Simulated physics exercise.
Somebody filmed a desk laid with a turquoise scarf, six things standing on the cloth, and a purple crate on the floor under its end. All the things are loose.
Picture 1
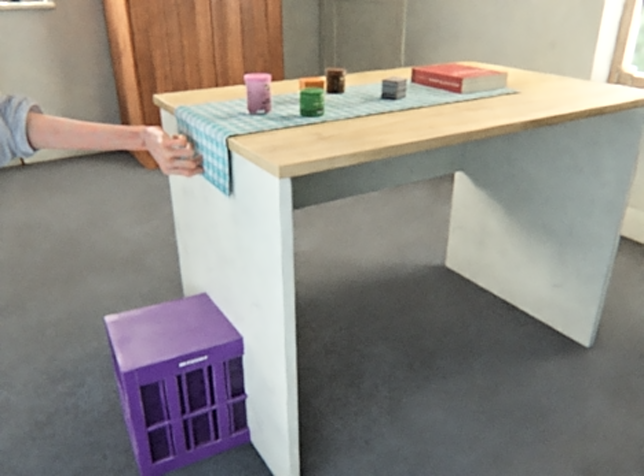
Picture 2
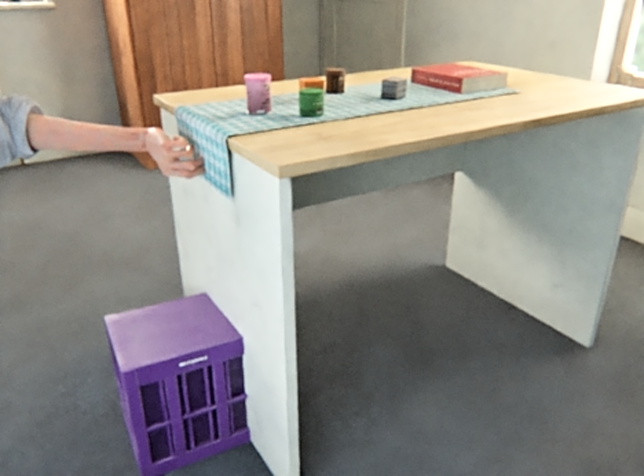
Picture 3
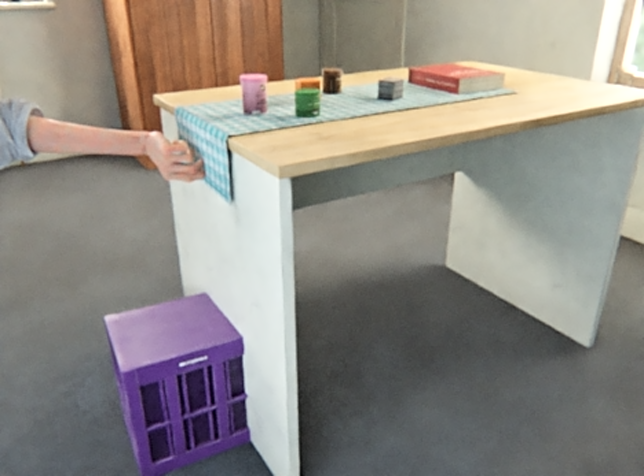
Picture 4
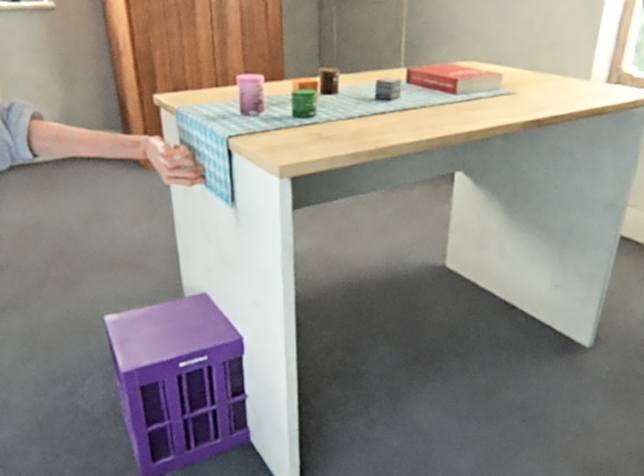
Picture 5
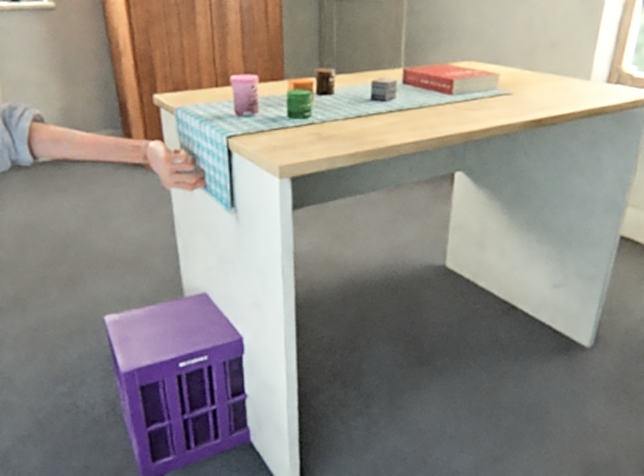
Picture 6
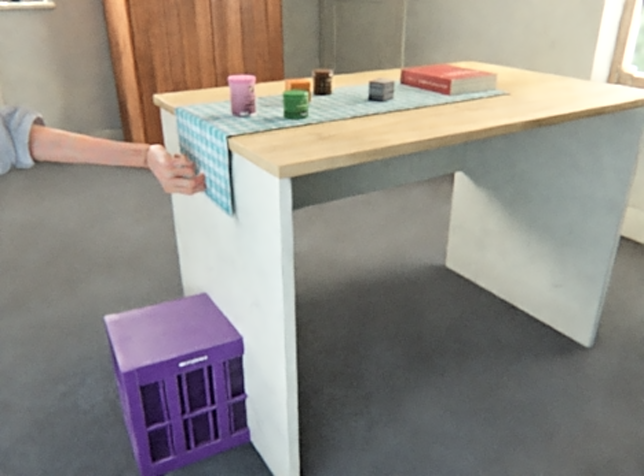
At a desk, a hand slowly pulls a turquoise cloth and its objects slightly left.
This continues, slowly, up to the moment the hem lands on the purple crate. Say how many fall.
The count of fallen things is three.
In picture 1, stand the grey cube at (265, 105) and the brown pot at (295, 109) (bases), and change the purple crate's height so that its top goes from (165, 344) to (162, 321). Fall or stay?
The grey cube drops off; the brown pot goes over.
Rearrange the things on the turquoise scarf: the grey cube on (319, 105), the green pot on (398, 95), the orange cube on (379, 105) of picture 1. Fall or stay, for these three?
The grey cube comes down; the green pot stays on; the orange cube does not fall.
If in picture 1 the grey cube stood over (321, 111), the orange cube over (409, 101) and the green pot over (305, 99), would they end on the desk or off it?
The grey cube tumbles off; the orange cube keeps its place on top; the green pot goes over.
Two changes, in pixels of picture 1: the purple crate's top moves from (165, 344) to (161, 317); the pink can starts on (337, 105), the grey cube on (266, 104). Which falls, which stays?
The pink can stays on, the grey cube tumbles off.
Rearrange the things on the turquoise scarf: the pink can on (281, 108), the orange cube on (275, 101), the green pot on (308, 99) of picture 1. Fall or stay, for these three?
The pink can drops off; the orange cube comes down; the green pot tumbles off.
A little later, hem near (209, 258); pink can gone.
Next, hem on the crate; pink can, green pot and orange cube gone.
When it is over, hem on the crate; pink can, green pot and orange cube gone. It carries off three.
